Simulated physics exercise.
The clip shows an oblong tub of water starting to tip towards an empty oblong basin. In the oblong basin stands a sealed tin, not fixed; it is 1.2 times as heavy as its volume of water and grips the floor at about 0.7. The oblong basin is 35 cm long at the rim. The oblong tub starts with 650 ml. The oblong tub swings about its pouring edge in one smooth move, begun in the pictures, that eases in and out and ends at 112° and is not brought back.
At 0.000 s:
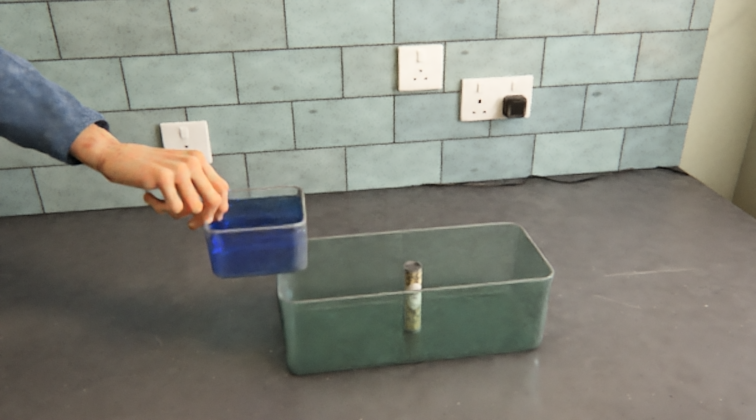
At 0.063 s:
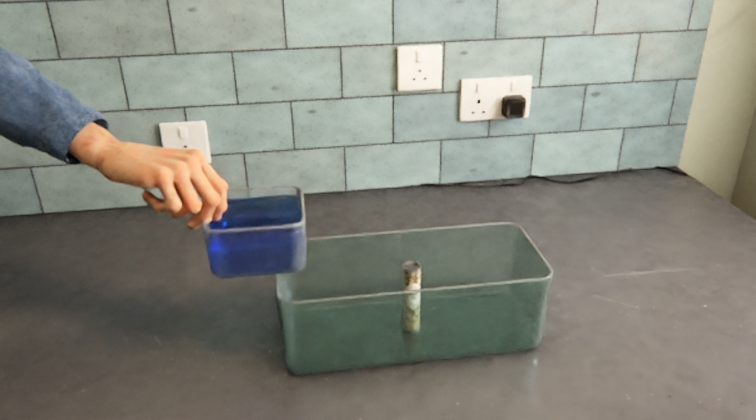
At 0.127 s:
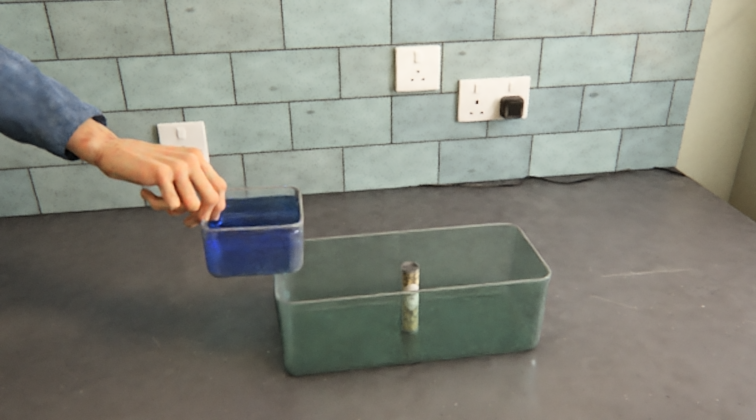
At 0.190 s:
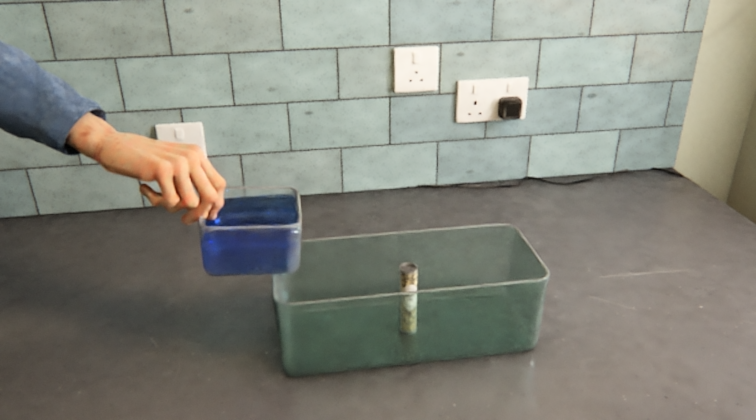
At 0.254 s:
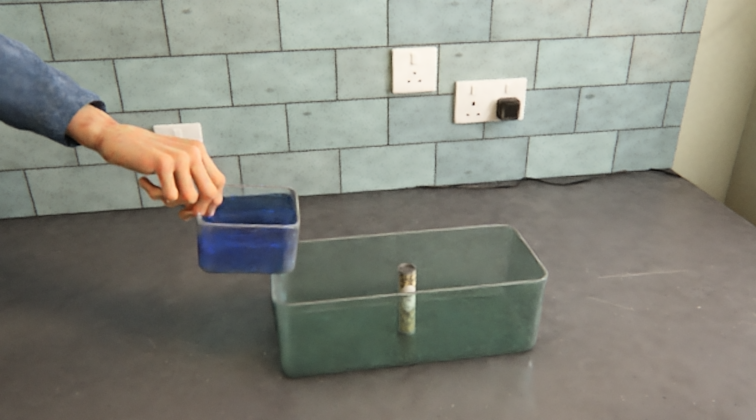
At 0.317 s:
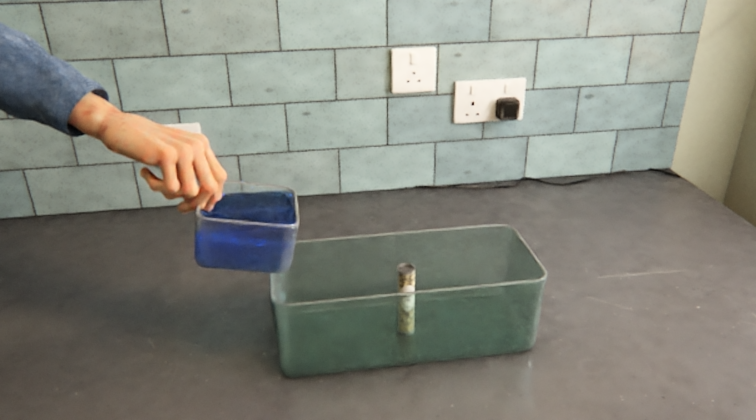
A hand held a small tub of blue water above the left end of a larger, clear oblong basin with an upright tin inside, then slowly tilted the tub slightly to the right.
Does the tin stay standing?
The tin keeps standing.
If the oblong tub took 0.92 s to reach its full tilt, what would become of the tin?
The tin topples.
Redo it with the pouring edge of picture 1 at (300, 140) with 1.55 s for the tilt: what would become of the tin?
Then it keeps standing.
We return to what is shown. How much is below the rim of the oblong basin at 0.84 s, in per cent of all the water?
About 22 per cent.
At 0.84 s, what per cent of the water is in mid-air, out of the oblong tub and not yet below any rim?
Near 28 in a hundred.
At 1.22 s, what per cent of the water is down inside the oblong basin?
Some 82 per cent.
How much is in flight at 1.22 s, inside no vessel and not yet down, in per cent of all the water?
Near 9 in a hundred.
By 0.84 s the tilt is 63° and 51 per cent is still to pour; the tin stands where it began.
By 1.22 s the tilt is 100° and 8 per cent is still to pour; the tin stands where it began.
By 1.62 s the tilt is 112° and 0 per cent is still to pour; the tin stands where it began.
By 2.05 s the tilt is 112° and 0 per cent is still to pour; the tin stands where it began.
At rest the tin stands where it began.
